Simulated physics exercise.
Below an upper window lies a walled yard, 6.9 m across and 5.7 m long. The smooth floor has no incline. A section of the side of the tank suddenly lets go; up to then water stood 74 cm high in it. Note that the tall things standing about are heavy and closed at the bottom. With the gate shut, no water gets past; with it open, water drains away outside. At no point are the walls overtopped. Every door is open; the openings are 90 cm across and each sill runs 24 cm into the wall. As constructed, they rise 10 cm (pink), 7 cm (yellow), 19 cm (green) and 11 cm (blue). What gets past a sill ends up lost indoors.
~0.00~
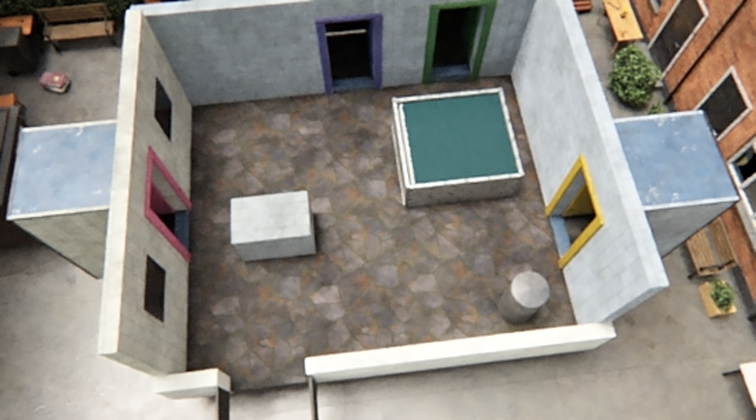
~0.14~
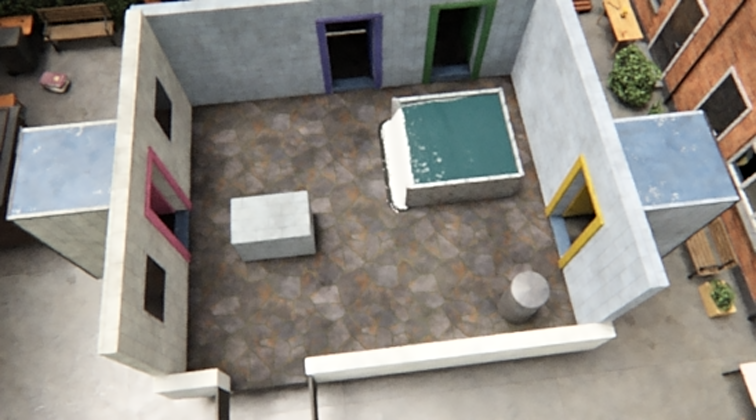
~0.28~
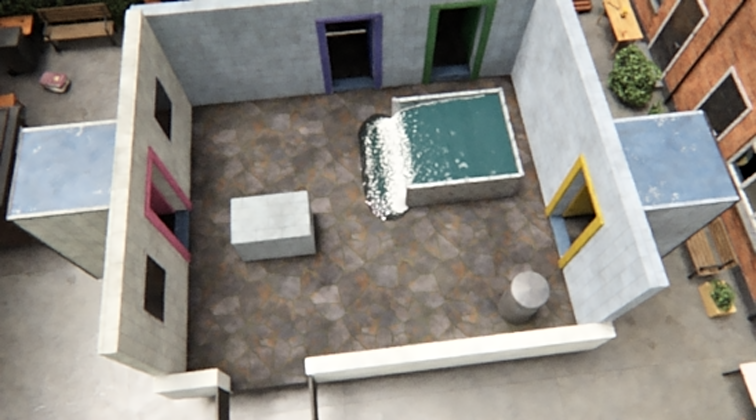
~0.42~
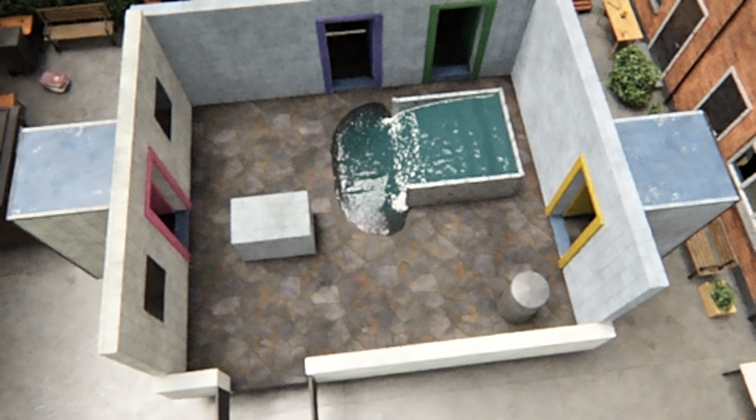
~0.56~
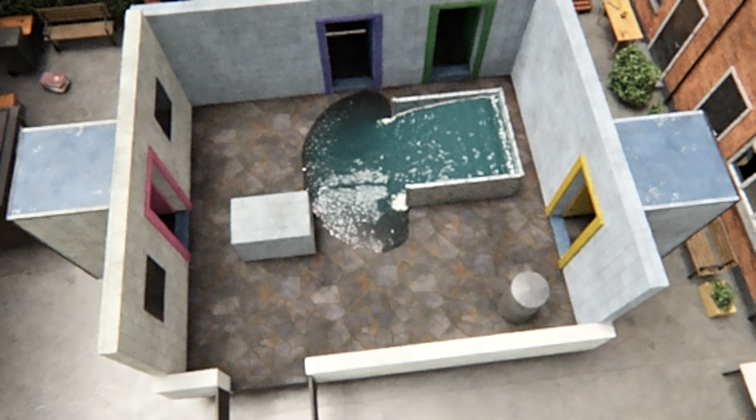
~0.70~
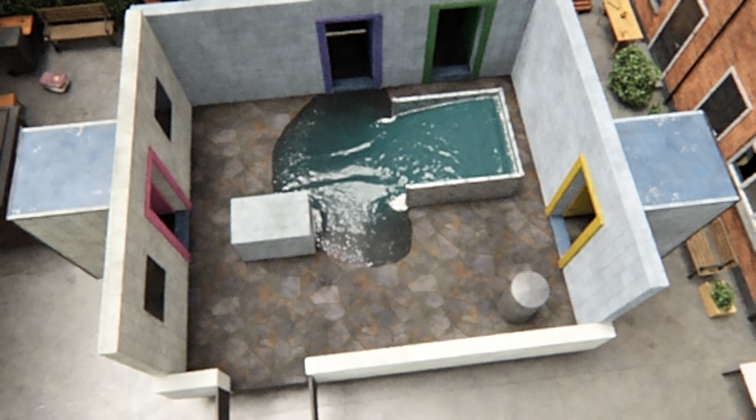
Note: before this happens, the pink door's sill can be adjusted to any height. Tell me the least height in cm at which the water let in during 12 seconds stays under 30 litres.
It should be about 23 cm.
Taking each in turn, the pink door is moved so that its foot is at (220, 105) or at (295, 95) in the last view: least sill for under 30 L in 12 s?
Minimums: About 30 cm and 13.0 cm.
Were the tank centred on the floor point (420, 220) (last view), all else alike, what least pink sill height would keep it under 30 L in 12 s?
Then about 11.5 centimetres at the least.
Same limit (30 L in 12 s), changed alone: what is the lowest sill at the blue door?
Blue: 8.0 cm.
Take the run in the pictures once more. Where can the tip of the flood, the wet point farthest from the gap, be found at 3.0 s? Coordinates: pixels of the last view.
Pixel close to (187, 381).
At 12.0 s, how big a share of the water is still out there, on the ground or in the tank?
Close to 76 per cent is still present.
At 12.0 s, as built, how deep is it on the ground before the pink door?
It comes to about 6.0 centimetres deep.
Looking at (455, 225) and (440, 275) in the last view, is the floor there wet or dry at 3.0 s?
Taking them in turn, they come out spared and spared.
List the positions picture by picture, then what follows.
The tank at (456, 138) is whole and still, 74 cm deep; the pink door at (171, 211) is dry, in the first frame.
The gap is at (401, 157), the front 0.2 m out at (395, 205); the back of the tank holds 74 cm, in the second frame.
Water pours out at (401, 158) and has run 0.7 m, to (368, 194); about 12 cm deep outside, 74 cm at the back, in the third frame.
Water pours out at (401, 159) and has run 1.3 m, to (341, 197); about 10 cm deep outside, 72 cm at the back, in the fourth frame.
The gap is at (401, 159), the front 1.9 m out at (310, 194); the back of the tank holds 64 cm, in the fifth frame.
The front is at a hidden place, 2.5 m from the gap at (401, 159); 7.2 m2 of floor is wet, 63 cm left at the back; 1.8 m in a straight line remain to the pink door at (171, 211), in the sixth frame.
After 1.4 s water covers 40 % of the floor, deepest (32 cm) near (191, 185); 10 cm at the pink door, 3 litres in over its 10 cm sill.
After 3.0 s water covers 60 % of the floor, deepest (38 cm) near (244, 112); 20 cm at the pink door, 113 litres in over its 10 cm sill.
After 12.0 s water covers 100 % of the floor, deepest (10 cm) near (460, 206); 6 cm at the pink door, 185 litres in over its 10 cm sill.
At the pink door as built, the water arrived by 1.3 s and peaked near 23 cm at 2.2 s.
With a sill of 21 cm, 43 litres would have come in within the 12 s; with 28.5 cm, 11 litres. So under 30 litres takes about 23 cm.
